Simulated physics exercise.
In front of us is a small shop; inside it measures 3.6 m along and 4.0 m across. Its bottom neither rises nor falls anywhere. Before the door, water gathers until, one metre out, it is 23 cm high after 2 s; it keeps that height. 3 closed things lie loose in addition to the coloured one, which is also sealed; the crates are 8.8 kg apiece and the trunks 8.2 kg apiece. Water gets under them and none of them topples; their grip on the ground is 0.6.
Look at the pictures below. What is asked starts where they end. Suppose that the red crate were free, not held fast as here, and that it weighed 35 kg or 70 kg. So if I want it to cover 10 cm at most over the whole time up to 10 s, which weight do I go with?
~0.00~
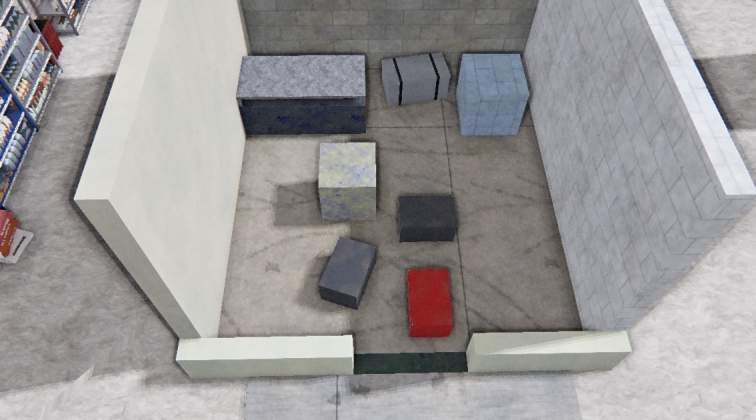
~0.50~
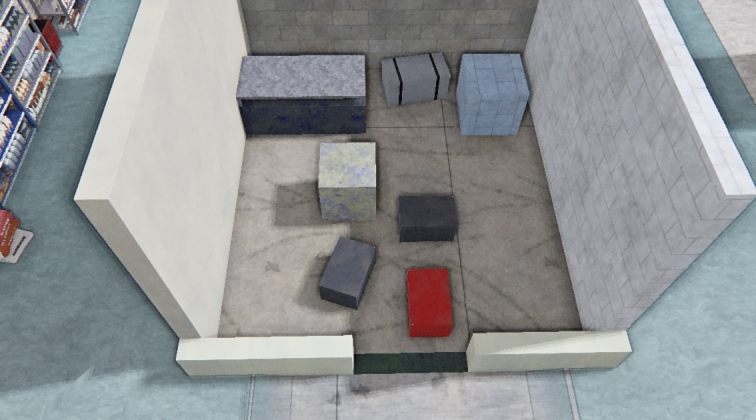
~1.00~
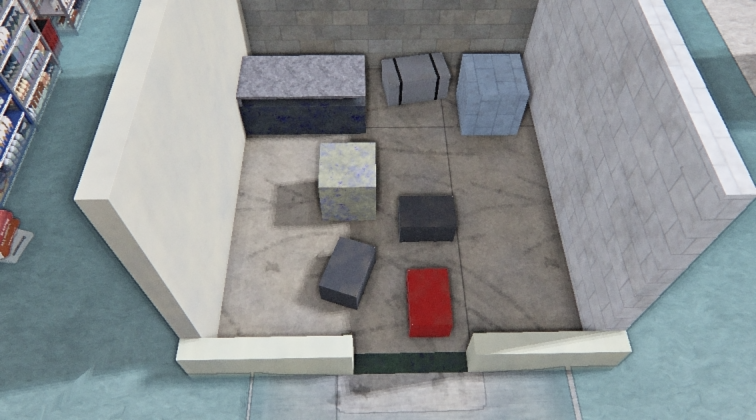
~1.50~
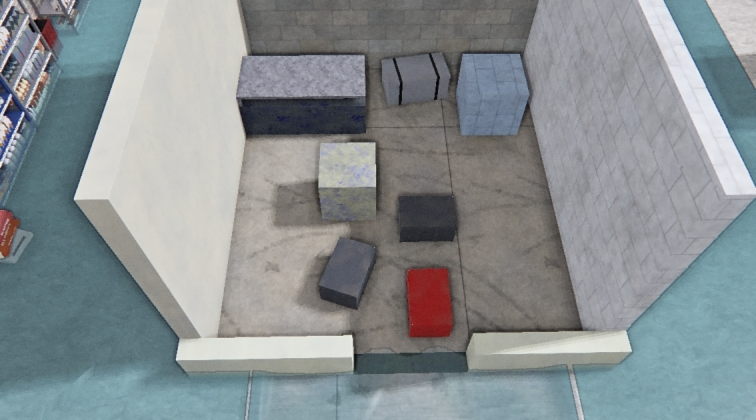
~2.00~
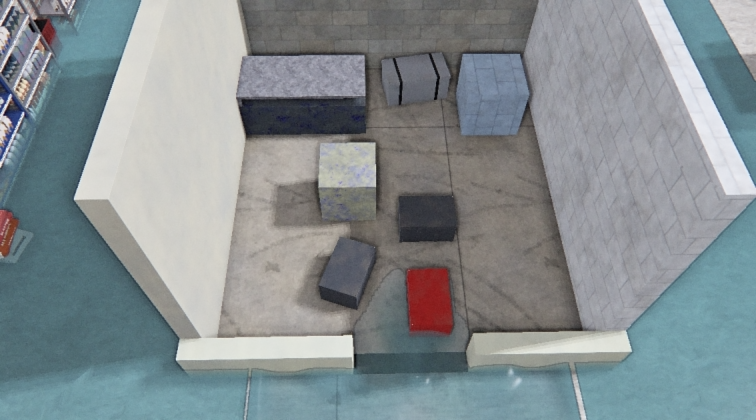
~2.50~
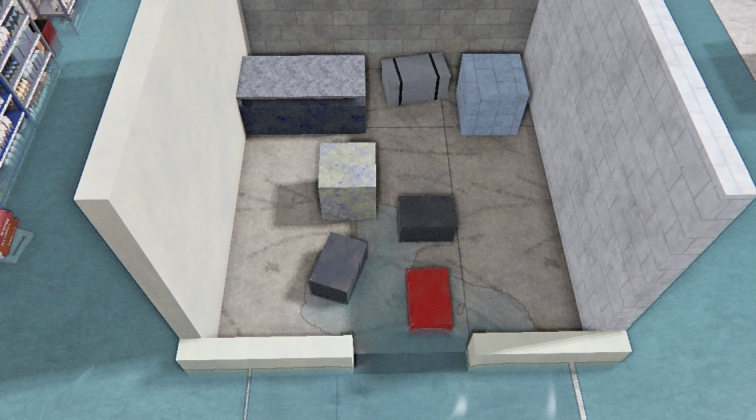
Only the bigger weight is adequate.
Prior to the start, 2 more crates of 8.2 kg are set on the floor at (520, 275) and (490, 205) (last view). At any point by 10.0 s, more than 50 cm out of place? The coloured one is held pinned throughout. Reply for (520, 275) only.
For that spot the answer is greater than that.
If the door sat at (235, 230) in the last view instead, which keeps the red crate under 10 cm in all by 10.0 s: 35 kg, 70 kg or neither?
Then only the bigger mass works.
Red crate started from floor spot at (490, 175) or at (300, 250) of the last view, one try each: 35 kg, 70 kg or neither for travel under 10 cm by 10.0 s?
First try both suffice, second try both suffice.
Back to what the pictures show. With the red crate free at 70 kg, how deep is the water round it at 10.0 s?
Depth: Approx. 11 cm.
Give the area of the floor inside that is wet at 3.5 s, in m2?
Somewhere about 7.0 m2, give or take.
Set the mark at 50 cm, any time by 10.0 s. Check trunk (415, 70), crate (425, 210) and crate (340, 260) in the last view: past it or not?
In order: Within the mark, within the mark, above the mark.
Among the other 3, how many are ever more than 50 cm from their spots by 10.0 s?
Tally: 1.
After 3.5 s the red crate would be 41 cm from its start with 35 kg and 0 cm from its start with 70 kg; 7 cm of water round it then.
After 4.5 s the red crate would be 42 cm from its start with 35 kg and 0 cm from its start with 70 kg; 7 cm of water round it then.
After 7.0 s the red crate would be 42 cm from its start with 35 kg and 0 cm from its start with 70 kg; 8 cm of water round it then.
After 10.0 s the red crate would be 54 cm from its start with 35 kg and 0 cm from its start with 70 kg; 11 cm of water round it then.
